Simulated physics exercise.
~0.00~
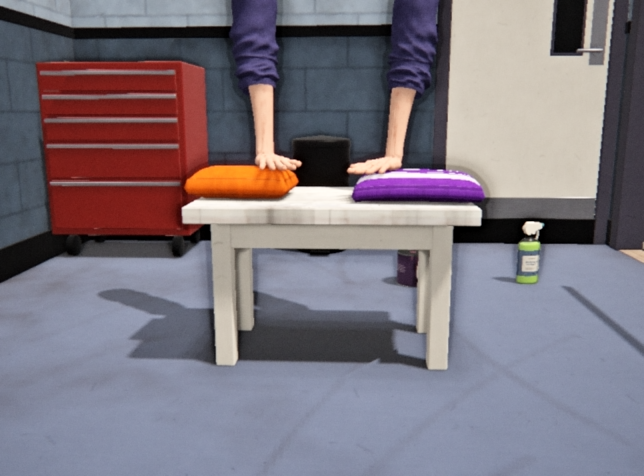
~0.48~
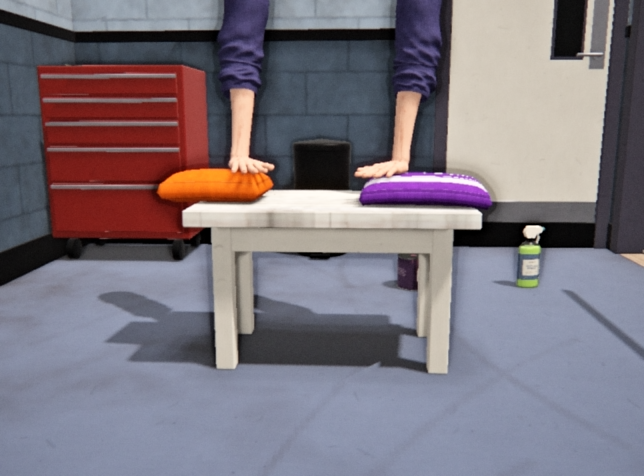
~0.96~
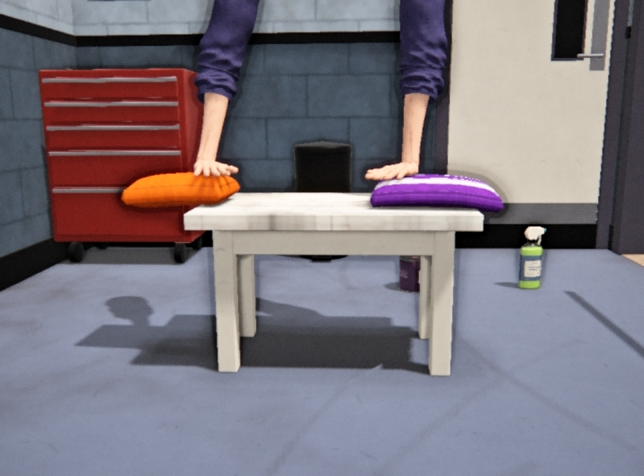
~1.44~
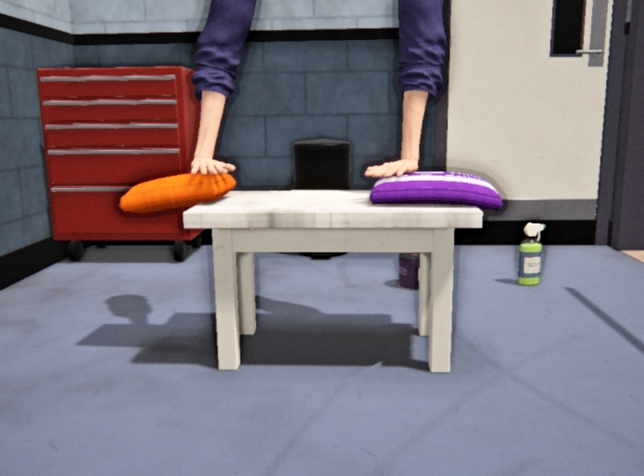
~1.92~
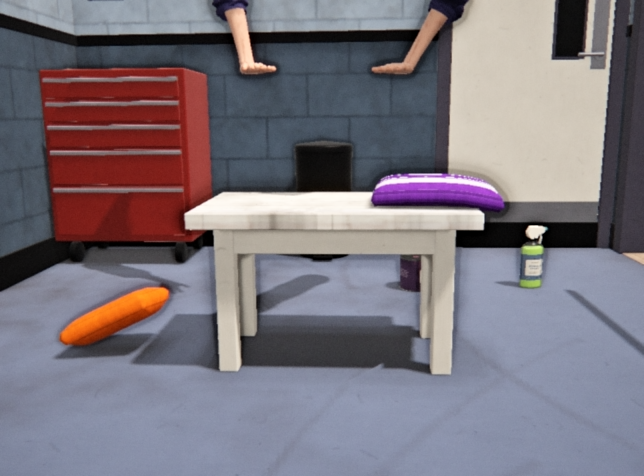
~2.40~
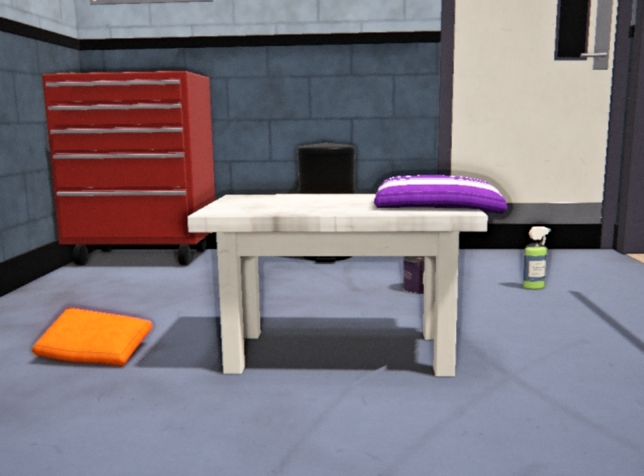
Two hands slide two cushions outward, and the orange one falls while the purple one stays.
